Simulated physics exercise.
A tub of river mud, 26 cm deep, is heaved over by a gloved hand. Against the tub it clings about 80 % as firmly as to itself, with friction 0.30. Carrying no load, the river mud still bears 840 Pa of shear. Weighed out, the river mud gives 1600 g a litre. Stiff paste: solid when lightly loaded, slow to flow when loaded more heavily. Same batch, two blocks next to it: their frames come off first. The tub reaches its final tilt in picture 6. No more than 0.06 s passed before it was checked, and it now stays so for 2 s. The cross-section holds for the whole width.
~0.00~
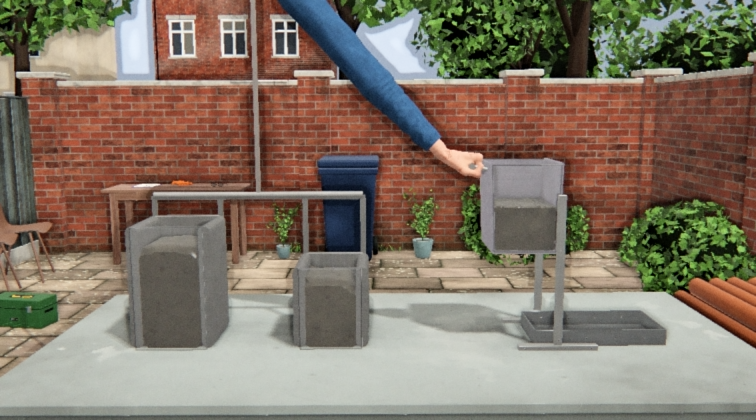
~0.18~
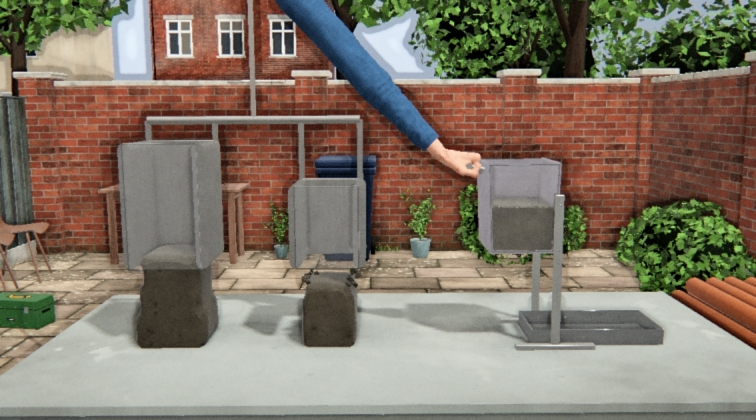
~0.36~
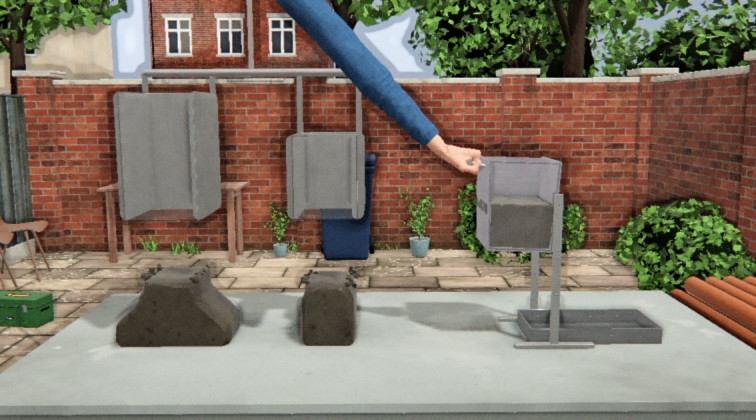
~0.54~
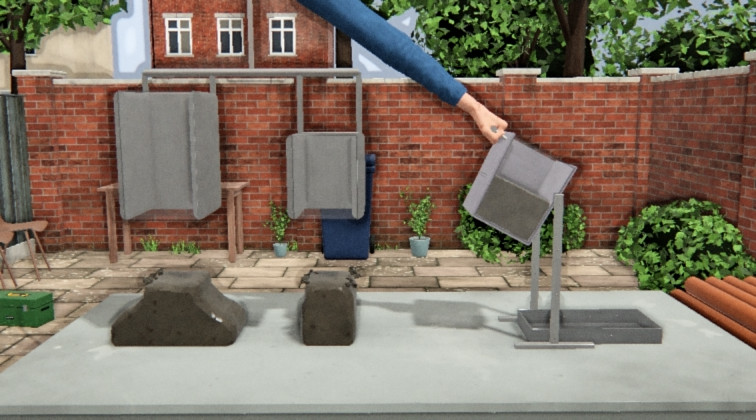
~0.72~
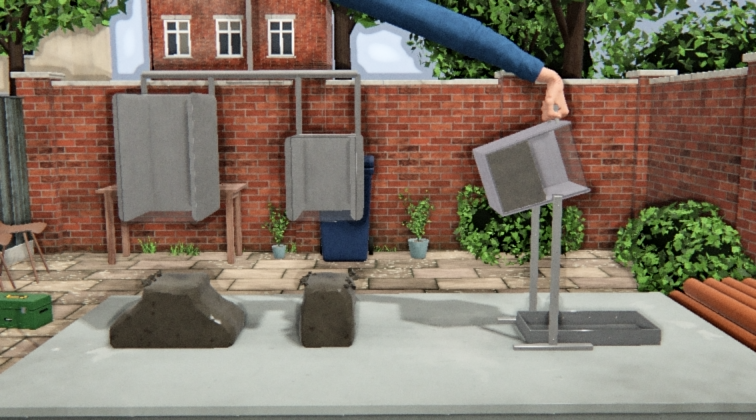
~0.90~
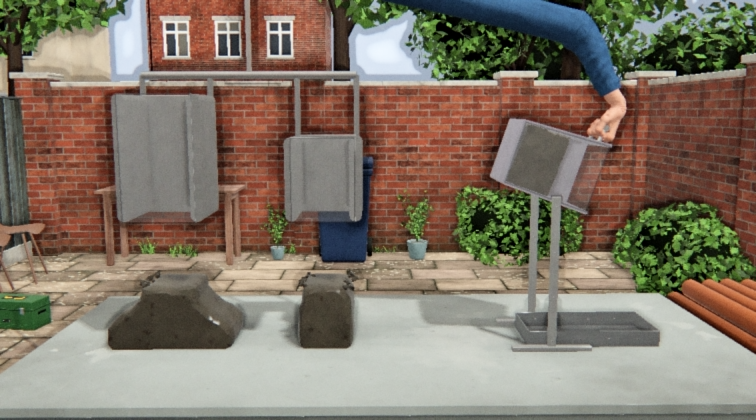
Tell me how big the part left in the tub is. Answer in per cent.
I would say about 0 percent.
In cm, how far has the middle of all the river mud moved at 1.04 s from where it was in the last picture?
Something like 5 cm, I'd say.
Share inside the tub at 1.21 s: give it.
Some 90 per cent.
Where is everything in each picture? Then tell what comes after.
The first picture shows handle-side rim at (493, 165), tilt 0 degrees; crest of the river mud at (549, 207); block heights 31 cm, 20 cm (left to right).
The second picture shows handle-side rim at (491, 164), tilt 0 degrees; crest of the river mud at (546, 207); block heights 29 cm, 20 cm (left to right).
The third picture shows handle-side rim at (491, 161), tilt 2 degrees; crest of the river mud at (498, 204); block heights 21 cm, 19 cm (left to right).
The fourth picture shows handle-side rim at (515, 135), tilt 28 degrees; crest of the river mud at (495, 177); block heights 20 cm, 19 cm (left to right).
The fifth picture shows handle-side rim at (570, 124), tilt 72 degrees; crest of the river mud at (528, 142); block heights 20 cm, 19 cm (left to right).
The sixth picture shows handle-side rim at (610, 148), tilt 108 degrees; crest of the river mud at (533, 126); block heights 20 cm, 19 cm (left to right).
After 1.04 s, the tub is at 108 degrees and holds 100 %.
After 1.21 s, the tub is at 108 degrees and holds 89 %.
After 1.38 s, the tub is at 108 degrees and holds 50 %.
After 1.55 s, the tub is at 108 degrees and holds 10 %.
After 2.90 s, the tub is at 108 degrees and holds 0 %.
